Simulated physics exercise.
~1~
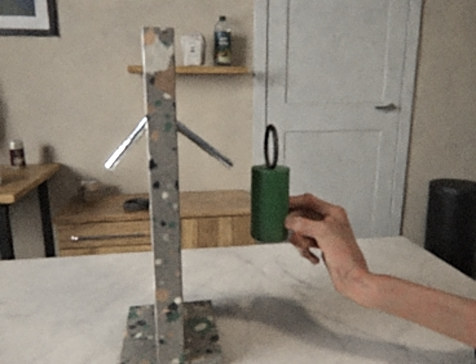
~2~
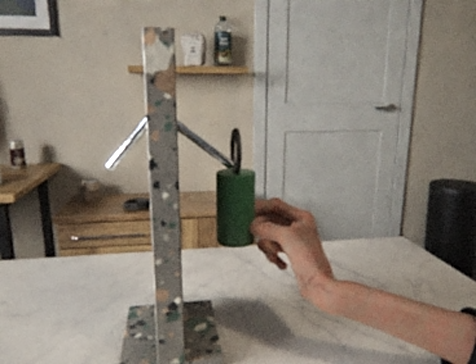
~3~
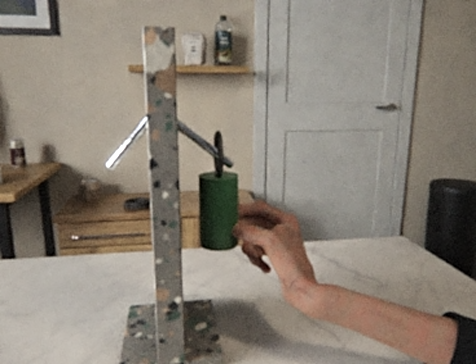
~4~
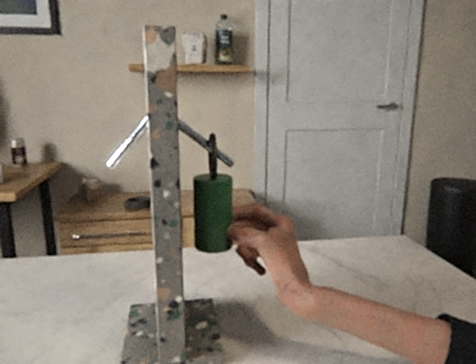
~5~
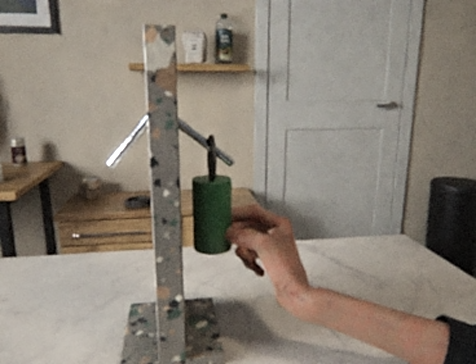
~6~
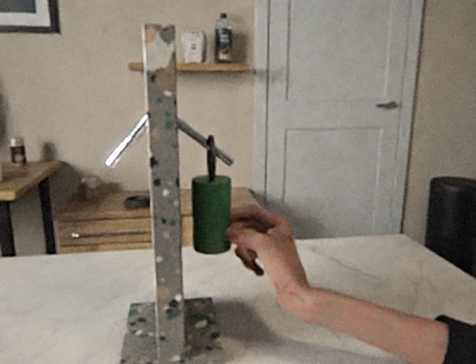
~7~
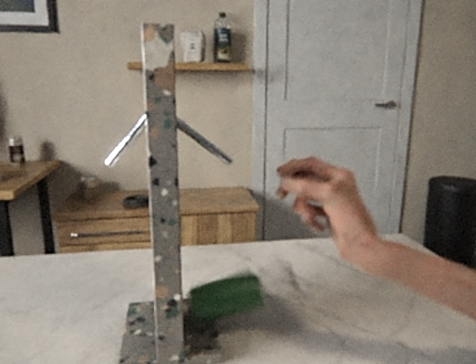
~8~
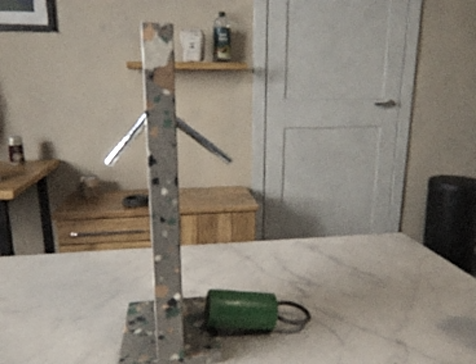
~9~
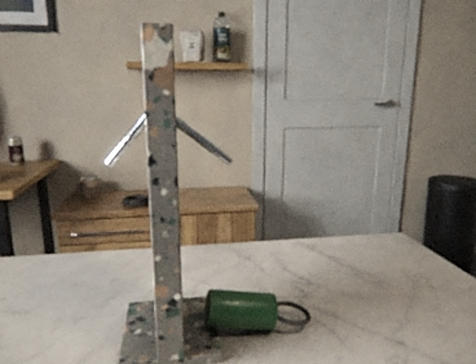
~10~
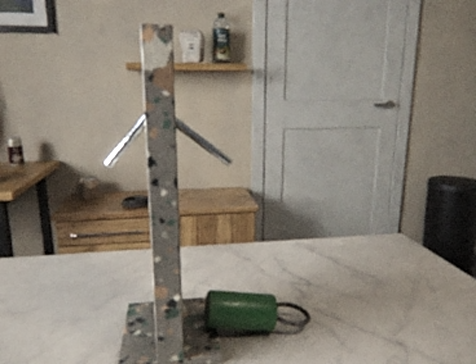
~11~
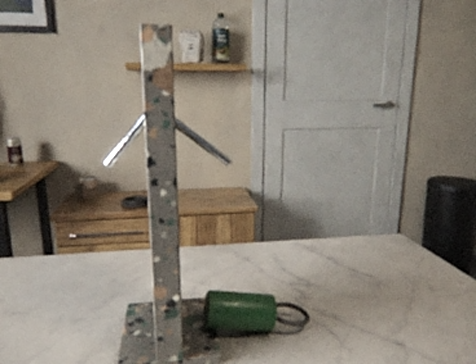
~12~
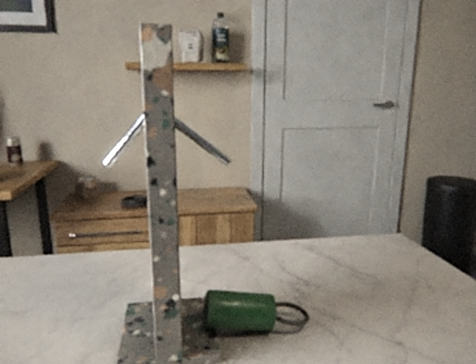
On a marble-topped table in a room, a hand moved a green lantern left and held its ring at the right arm of a speckled peg stand, then let go, and the lantern dropped and ended up lying on its side by the base.
